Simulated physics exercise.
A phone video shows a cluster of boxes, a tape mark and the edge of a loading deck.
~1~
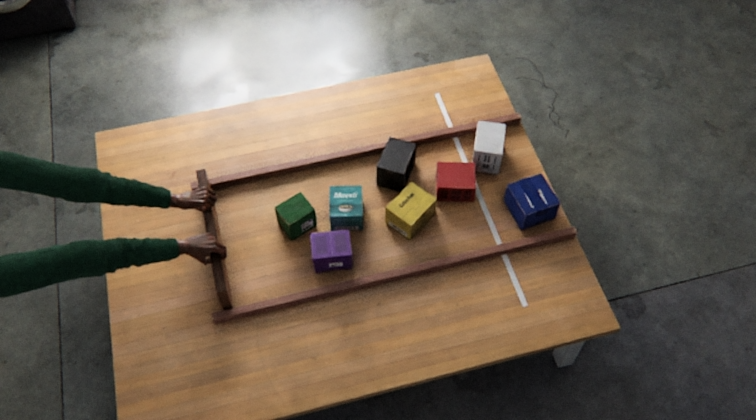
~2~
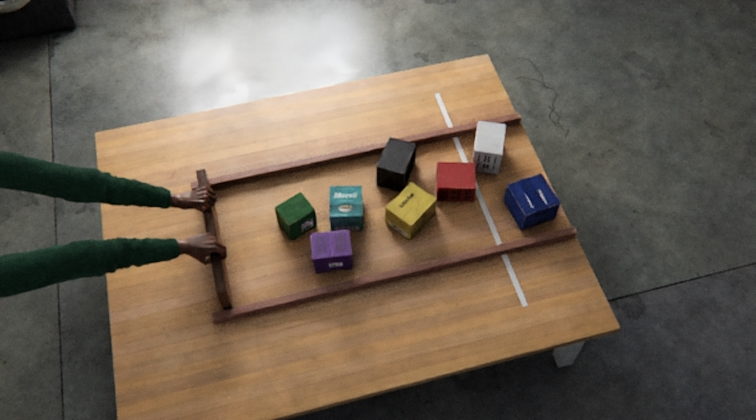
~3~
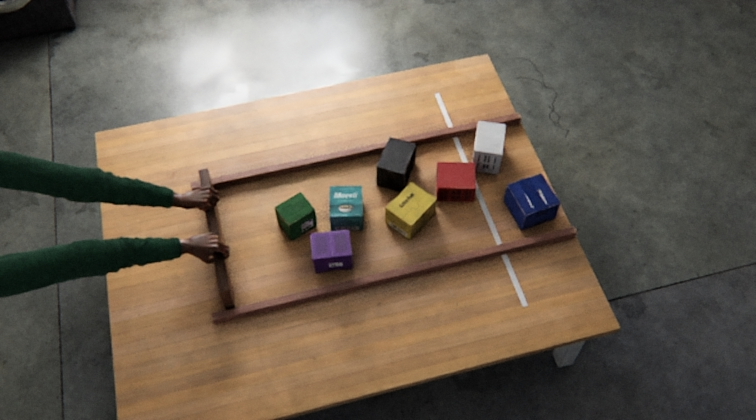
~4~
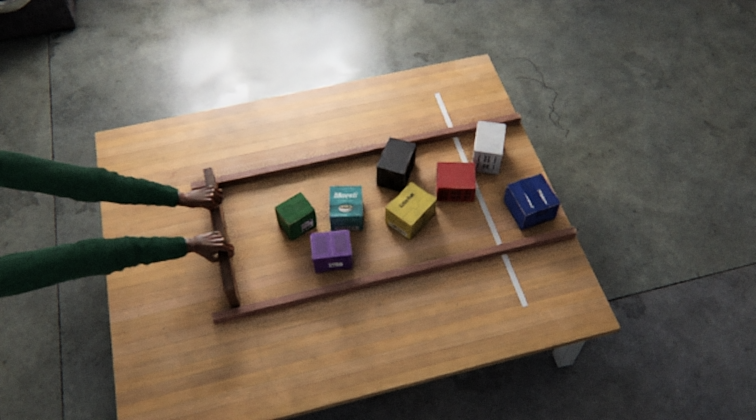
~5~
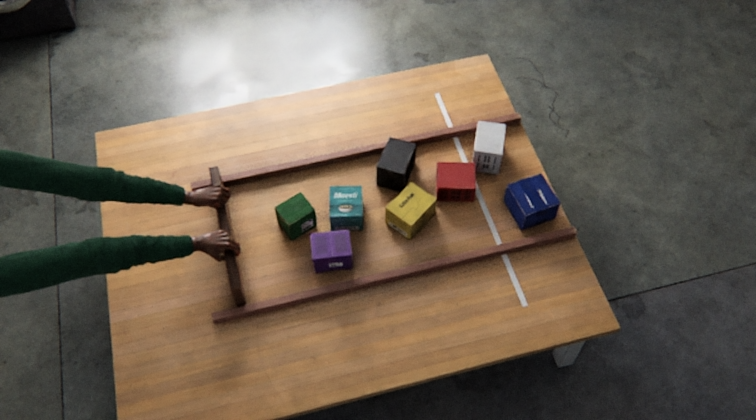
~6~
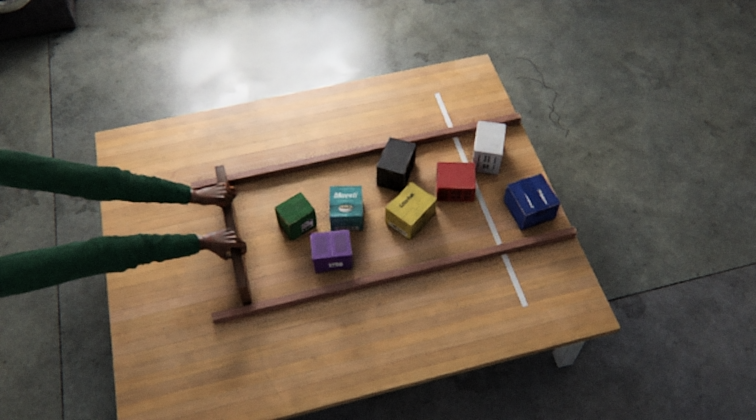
Two hands in green sleeves slid a dark wooden bar slightly to the right between two rails on a wooden table, while the eight colourful boxes scattered in front of it stayed still.
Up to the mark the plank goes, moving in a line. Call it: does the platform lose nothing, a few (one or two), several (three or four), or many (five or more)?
It loses a few, one or two.
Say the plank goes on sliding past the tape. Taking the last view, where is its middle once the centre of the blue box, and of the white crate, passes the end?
The middle is at (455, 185) when it's the blue box, and at (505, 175) when it's the white crate.
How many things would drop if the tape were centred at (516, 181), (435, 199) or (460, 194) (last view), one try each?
5, 0, 1.
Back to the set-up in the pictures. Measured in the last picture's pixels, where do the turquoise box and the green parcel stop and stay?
The turquoise box comes to rest at (521, 173), and the green parcel comes to rest at (491, 177).
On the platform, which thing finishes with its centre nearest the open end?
Yellow box - nearest.
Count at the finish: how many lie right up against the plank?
It ends up touching 3.
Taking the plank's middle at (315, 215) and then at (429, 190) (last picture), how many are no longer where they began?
Counts: 3 and 8.
Early on, none off yet; blue box at rest near (531, 202); white crate at rest near (488, 148); red crate moving near (457, 181).
Finally, the number that fall off is one or two; lost, red crate and blue box.
